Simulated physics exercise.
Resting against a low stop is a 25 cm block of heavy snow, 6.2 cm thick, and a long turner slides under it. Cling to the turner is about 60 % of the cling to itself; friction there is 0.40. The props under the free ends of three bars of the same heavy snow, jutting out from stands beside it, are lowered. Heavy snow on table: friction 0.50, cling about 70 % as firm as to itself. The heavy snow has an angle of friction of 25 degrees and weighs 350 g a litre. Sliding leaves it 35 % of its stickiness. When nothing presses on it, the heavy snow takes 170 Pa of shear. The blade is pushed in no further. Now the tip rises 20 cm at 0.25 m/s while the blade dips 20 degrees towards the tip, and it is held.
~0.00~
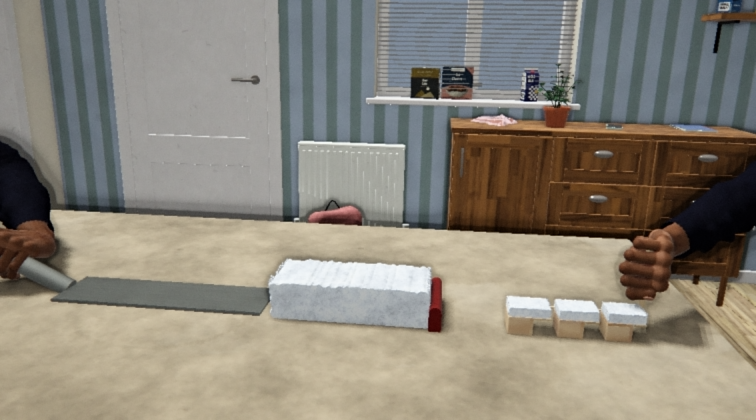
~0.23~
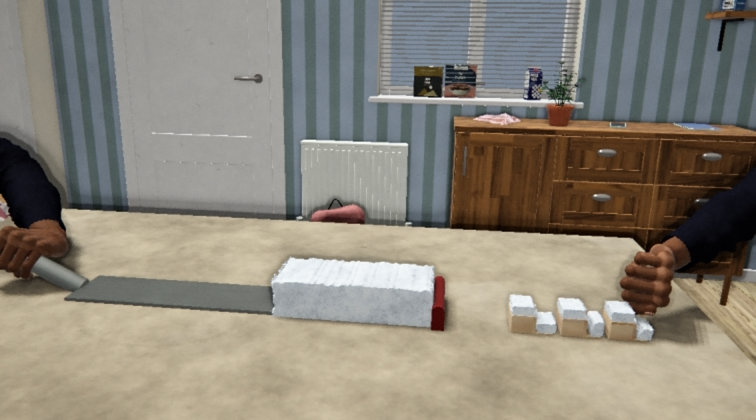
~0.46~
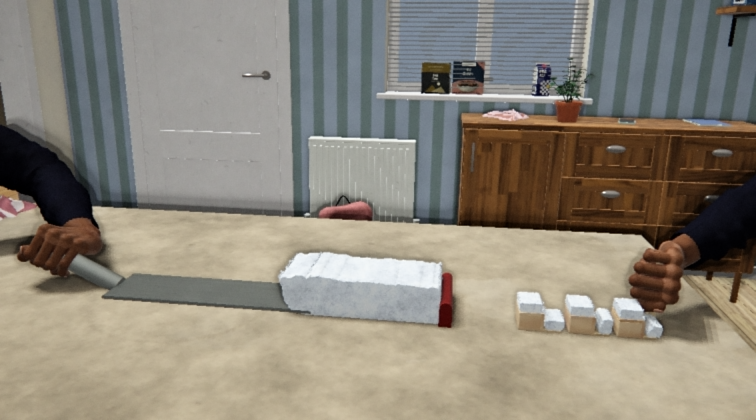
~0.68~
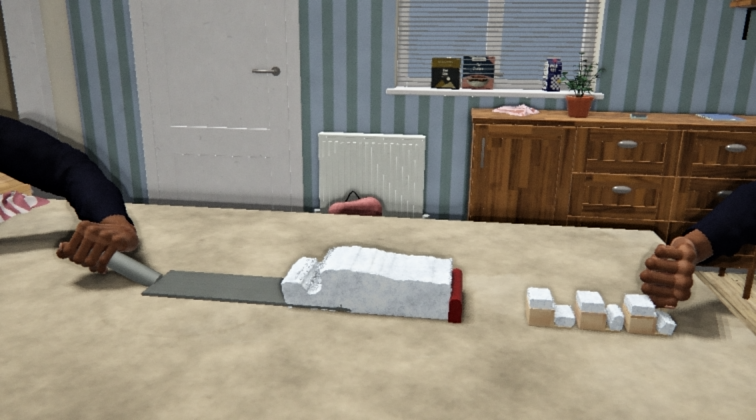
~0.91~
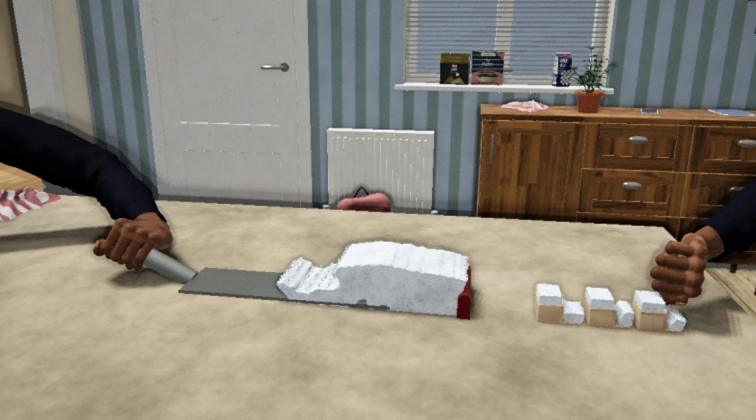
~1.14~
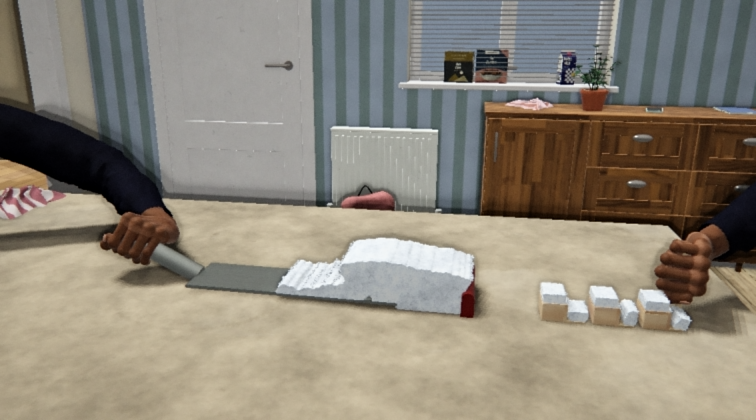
A hand slides a long grey blade rightward under a white block, which bunches and humps upward.
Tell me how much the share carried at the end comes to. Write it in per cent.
It comes to about 48 %.
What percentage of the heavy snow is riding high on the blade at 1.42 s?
Some 8 in a hundred.
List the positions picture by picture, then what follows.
The first frame shows handle end of the blade at (51, 301), not yet moved; crest of the heavy snow at (377, 289); drop of the bar ends 0, 0, 0 (left to right).
The second frame shows handle end of the blade at (64, 300), moved 1.7 cm; crest of the heavy snow at (380, 288); drop of the bar ends 2.6 cm, 3.0 cm, 3.0 cm (left to right).
The third frame shows handle end of the blade at (102, 298), moved 6.6 cm; crest of the heavy snow at (315, 276); drop of the bar ends 2.6 cm, 3.0 cm, 3.0 cm (left to right).
The fourth frame shows handle end of the blade at (141, 295), moved 12 cm; crest of the heavy snow at (346, 270); drop of the bar ends 2.6 cm, 3.0 cm, 3.0 cm (left to right).
The fifth frame shows handle end of the blade at (179, 292), moved 16 cm; crest of the heavy snow at (381, 266); drop of the bar ends 2.6 cm, 3.0 cm, 3.0 cm (left to right).
The sixth frame shows handle end of the blade at (185, 287), moved 17 cm; crest of the heavy snow at (377, 262); drop of the bar ends 2.6 cm, 3.0 cm, 3.0 cm (left to right).
After 1.42 s, the tip is 7.3 cm up.
After 1.74 s, the tip is 15 cm up.
After 2.07 s, the tip is 20 cm up and 48 % is riding high on the blade.
After 2.40 s, the tip is 20 cm up and 48 % is riding high on the blade.
After 2.50 s, the tip is 20 cm up and 48 % is riding high on the blade.
